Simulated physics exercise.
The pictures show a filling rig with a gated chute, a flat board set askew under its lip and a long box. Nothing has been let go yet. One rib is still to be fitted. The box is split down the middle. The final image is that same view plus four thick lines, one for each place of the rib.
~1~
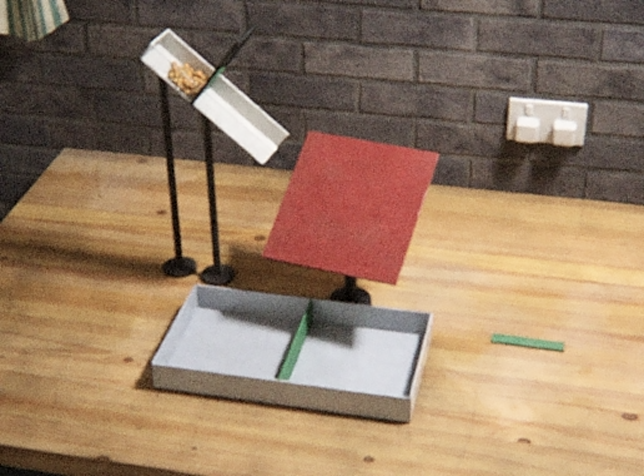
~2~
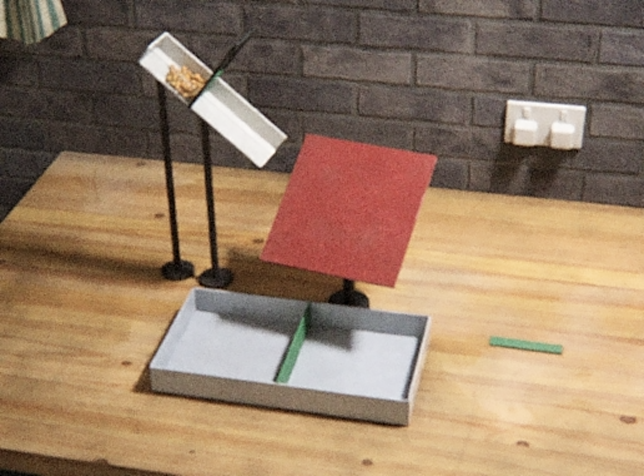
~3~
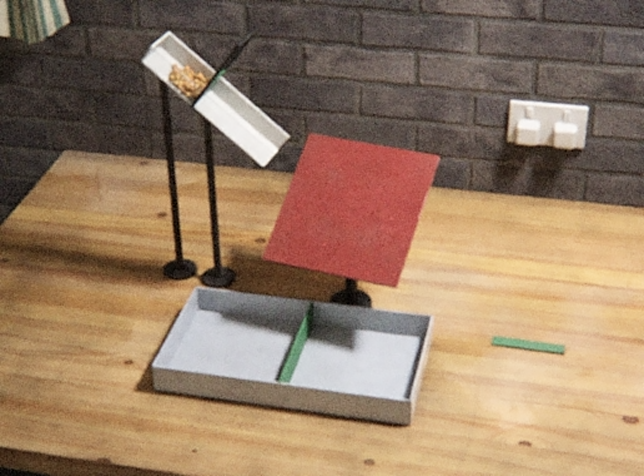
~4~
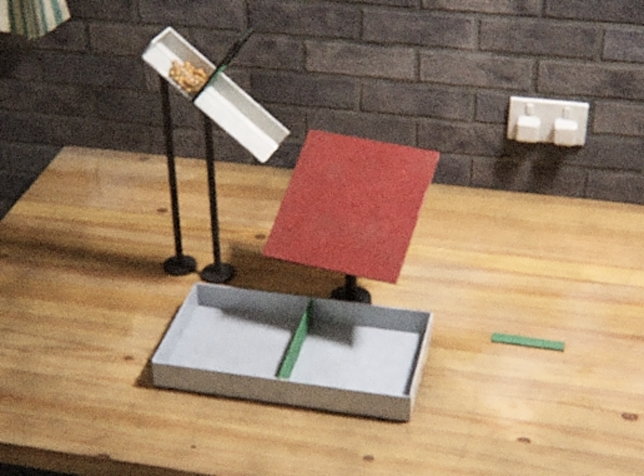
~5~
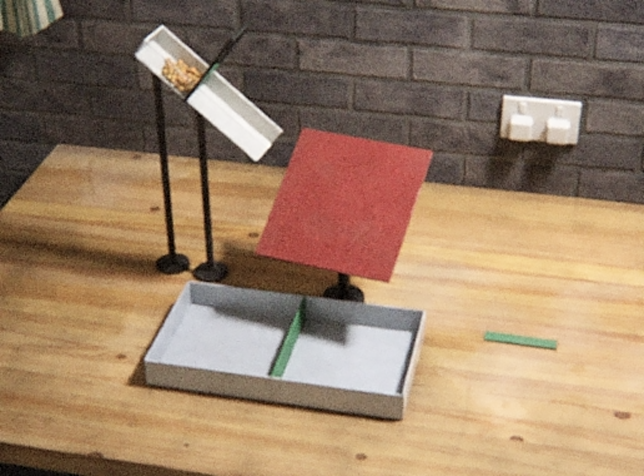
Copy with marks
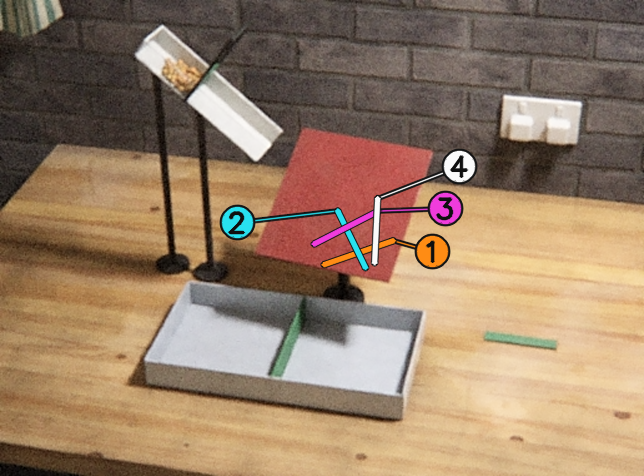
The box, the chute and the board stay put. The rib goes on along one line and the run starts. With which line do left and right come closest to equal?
Take 1.
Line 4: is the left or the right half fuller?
Right.
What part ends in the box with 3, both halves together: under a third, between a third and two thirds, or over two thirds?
Over two thirds.
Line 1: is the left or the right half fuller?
More lands on the left.
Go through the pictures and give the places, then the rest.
The first picture shows load behind the gate at (193, 80), round wooden beads; lip of the chute at (270, 155), sloping fairly steeply.
The second picture shows middle of the board at (349, 207), tilted fairly steeply; middle of its low edge at (325, 273); of its high edge at (371, 145).
The third picture shows front corners of the box at (153, 366) and (411, 401); front end of its middle wall at (279, 383); gate still shut at (215, 79).
The fourth picture shows middle of the load at (194, 78); lip at (271, 154).
The fifth picture shows middle of the load at (187, 76); lip at (264, 152).
On the marked copy, line 1 from (393, 240) to (324, 264); line 2 from (337, 210) to (365, 267); line 3 from (378, 211) to (314, 243); line 4 from (377, 198) to (374, 262).
With 1, of what is caught, about two thirds in the left half, about a third in the right.
With 2, of what is caught, a small part in the left half, nearly all in the right.
With 3, of what is caught, most in the left half, a small part in the right.
With 4, of what is caught, a small part in the left half, nearly all in the right.
